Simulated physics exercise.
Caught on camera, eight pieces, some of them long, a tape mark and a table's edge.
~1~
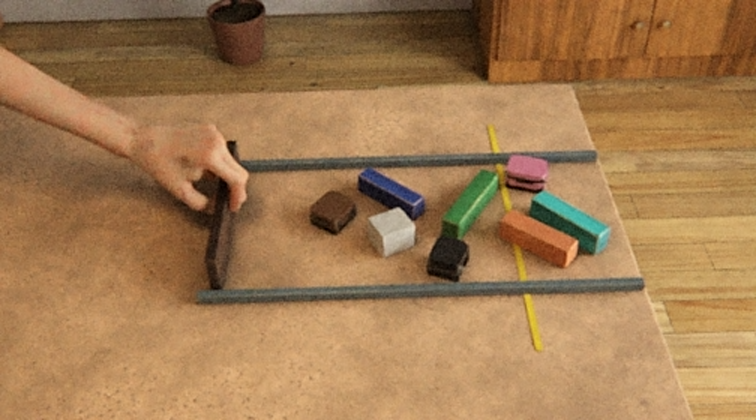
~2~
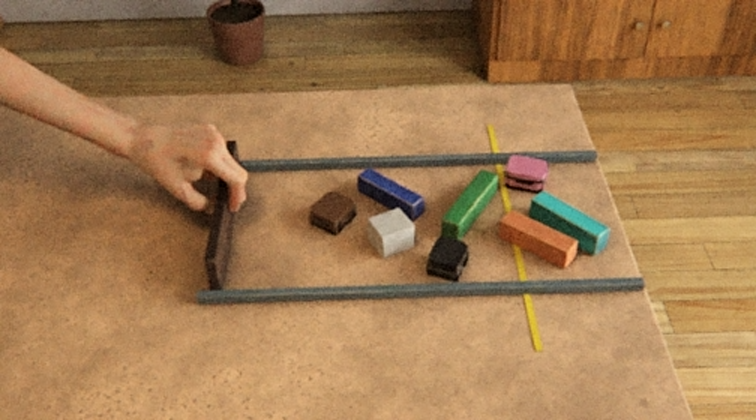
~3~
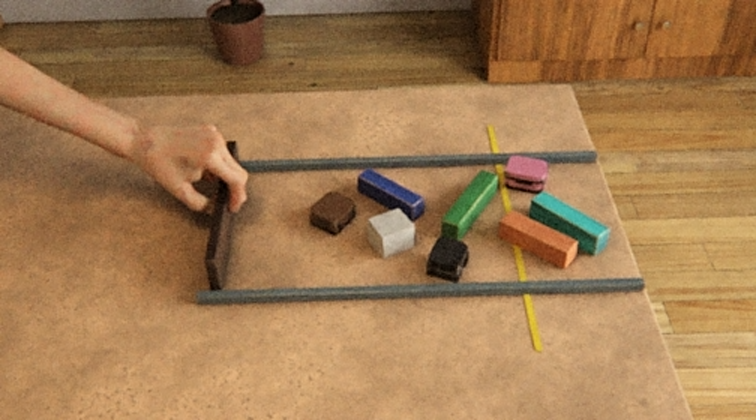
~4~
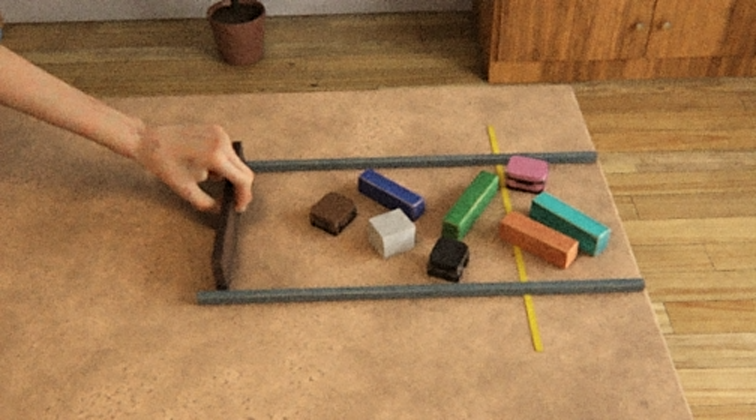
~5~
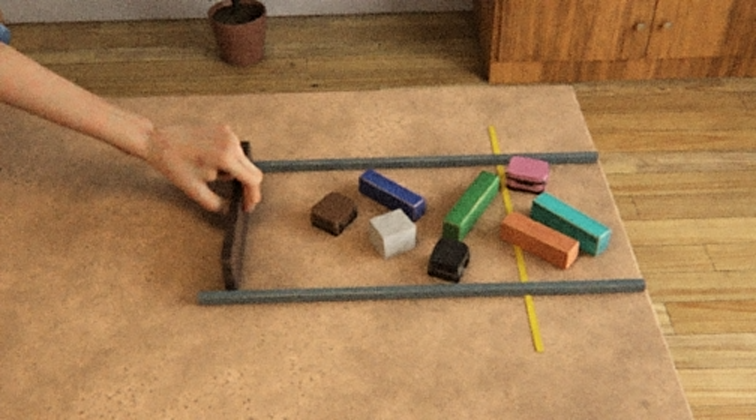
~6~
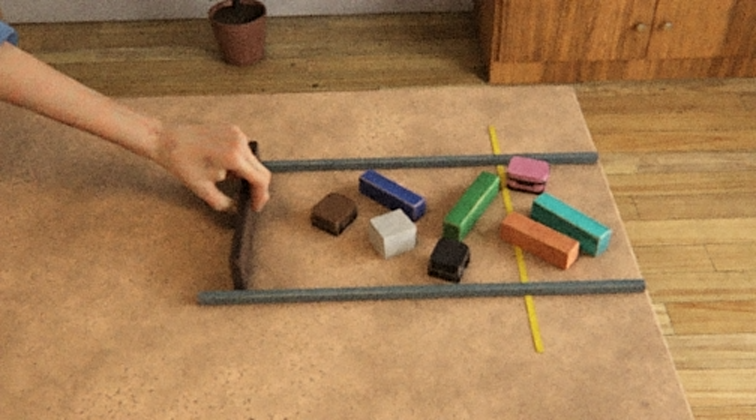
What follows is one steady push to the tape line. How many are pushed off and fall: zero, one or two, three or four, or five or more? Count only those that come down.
The number that fall off is zero.
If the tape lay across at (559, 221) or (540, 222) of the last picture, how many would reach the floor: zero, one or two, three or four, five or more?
Taking them in turn, one or two; 1 or 2.
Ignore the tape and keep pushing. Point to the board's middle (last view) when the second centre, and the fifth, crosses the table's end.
At (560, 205) for the second, at (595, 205) for the fifth.
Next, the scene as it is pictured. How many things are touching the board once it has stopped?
It touches 4.
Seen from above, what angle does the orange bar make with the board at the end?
About 15°.
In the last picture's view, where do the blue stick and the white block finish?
About (531, 180), and the other about (536, 235).
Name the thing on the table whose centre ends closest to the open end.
It is the turquoise stick.
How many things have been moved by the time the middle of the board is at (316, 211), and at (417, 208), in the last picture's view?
1 and 5.
Soon after, none off yet; turquoise stick at rest near (570, 224); pink case at rest near (528, 176); orange bar at rest near (539, 240).
Then, none off yet; turquoise stick moved a little near (583, 226); pink case moving near (531, 172); orange bar moved a little near (576, 246).
At rest, the number that fall off is zero.
